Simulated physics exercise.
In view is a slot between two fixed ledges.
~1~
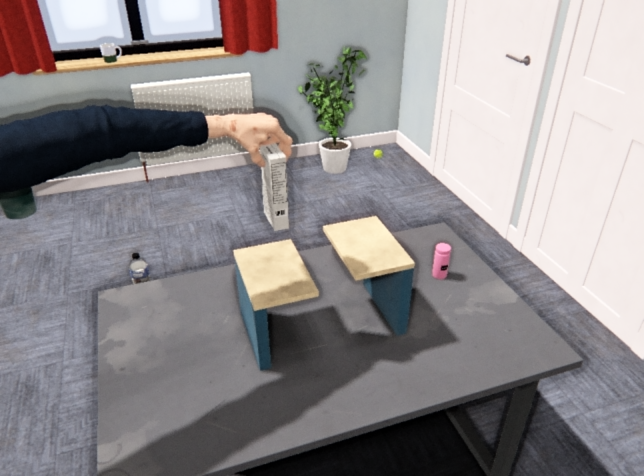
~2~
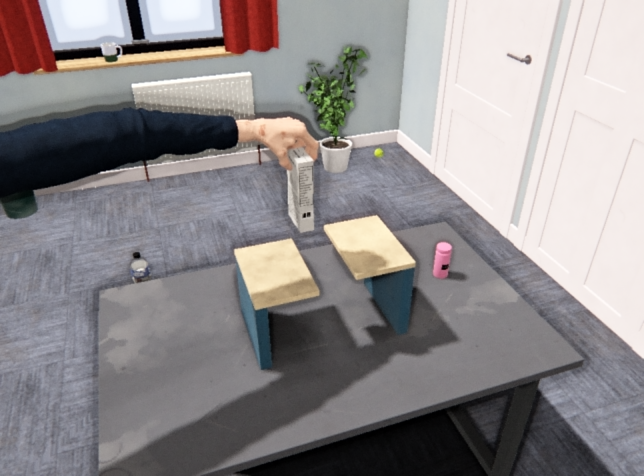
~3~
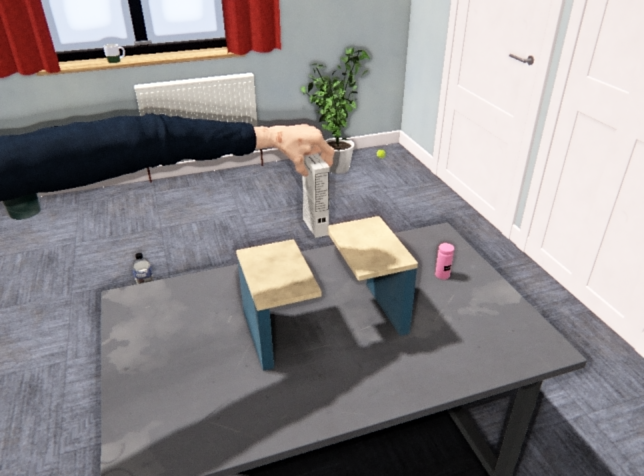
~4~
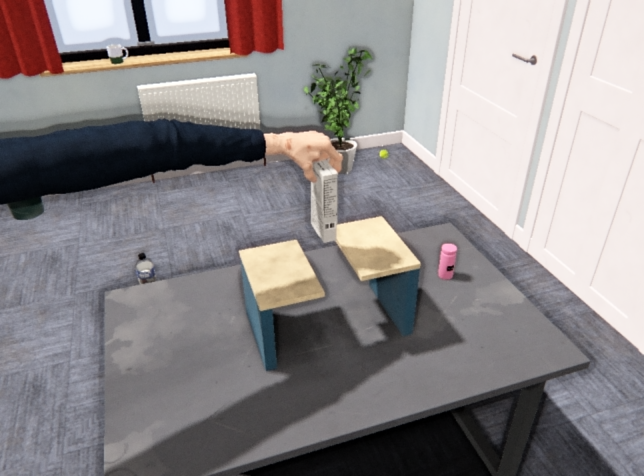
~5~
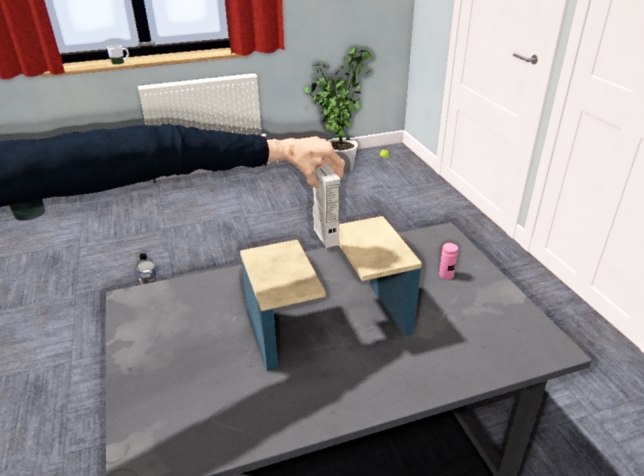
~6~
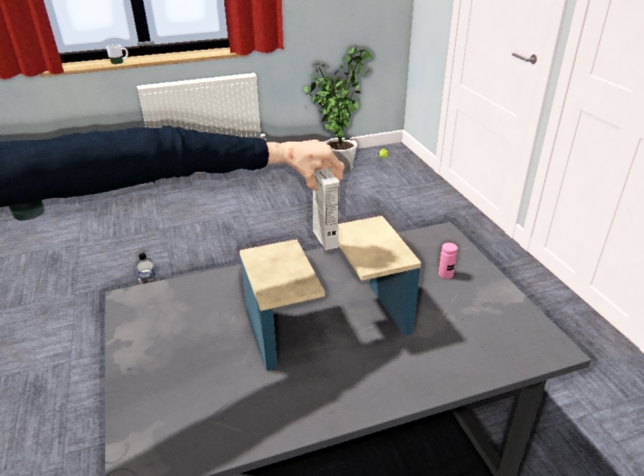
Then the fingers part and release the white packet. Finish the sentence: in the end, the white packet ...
The white packet drops to the table.
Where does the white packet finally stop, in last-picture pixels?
Around (327, 298).
Then, 0.20 s on from there, white packet shifted a little near (326, 225).
Then, 0.30 s on from there, white packet shifted well along near (326, 272).
Then, 0.40 s on from there, white packet shifted well along near (327, 291).
Then, 0.90 s on from there, white packet shifted well along near (327, 298).
In the end, moved from the start, white packet; pink shaker unmoved. At the end, from the last picture's camera, white packet near (327, 298). The packet goes down the gap.
